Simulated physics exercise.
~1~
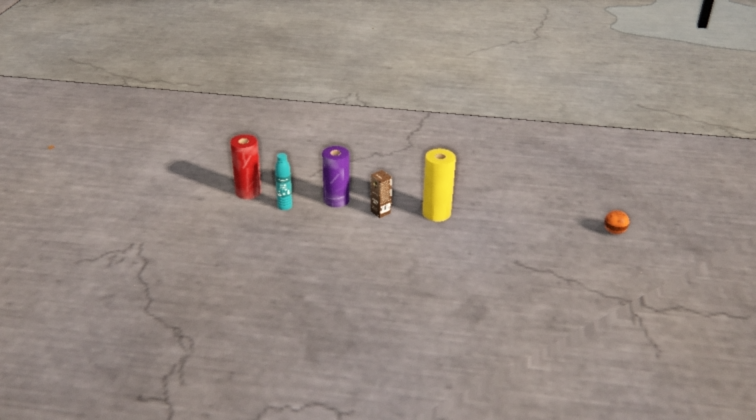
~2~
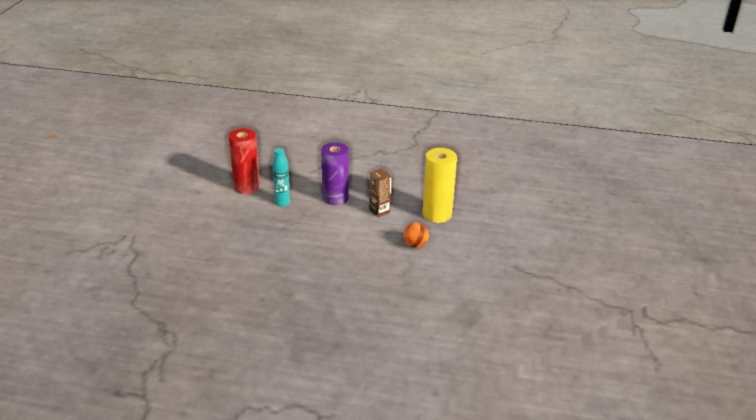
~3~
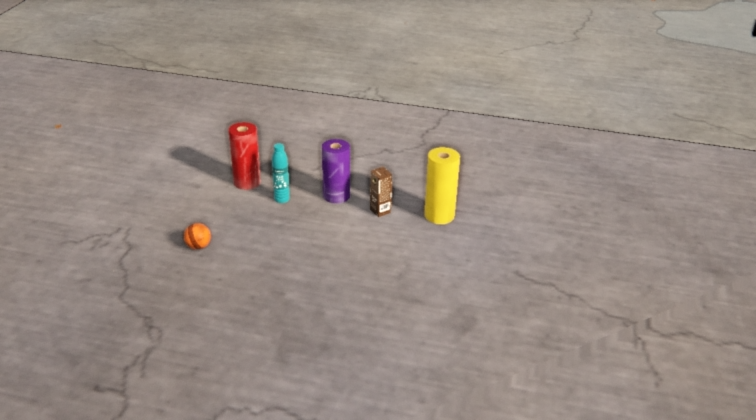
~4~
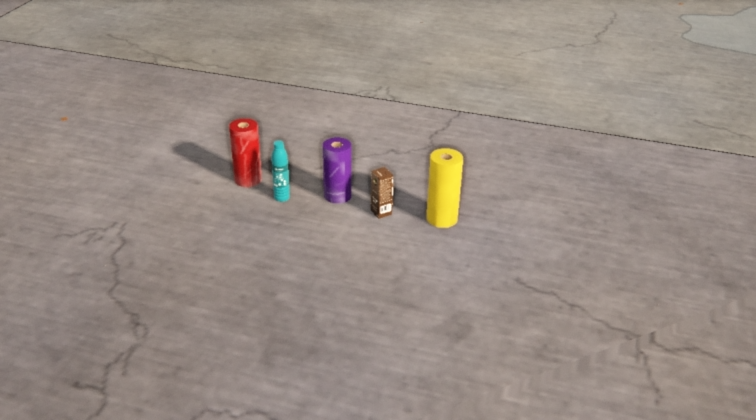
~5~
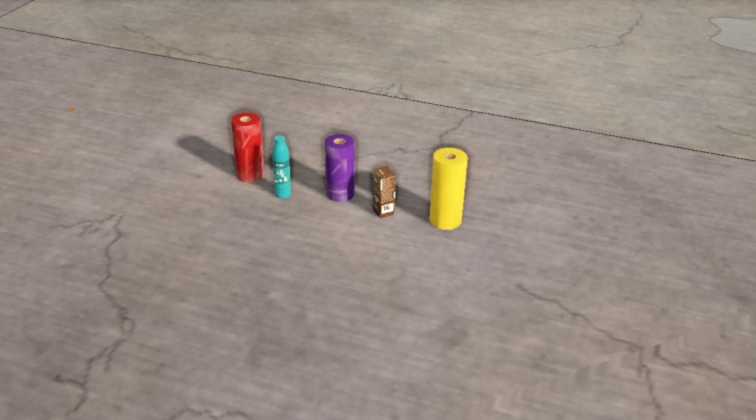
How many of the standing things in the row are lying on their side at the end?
None of them are lying down, as the three rolls, the bottle and the carton all stay upright while the ball rolls past in front.
A tall yellow roll stands at the right end of a loose row on a cracked grey floor, seen from above at an angle. To its left are a small brown carton, a purple roll, a turquoise bottle and, at the far left, a red roll, while an orange ball is off to the right. The ball rolls left, passing in front of the yellow roll and then along the near side of the row. It goes on beyond the red roll and out of sight as the view drifts slightly sideways. At the end, the whole row is still upright in place.
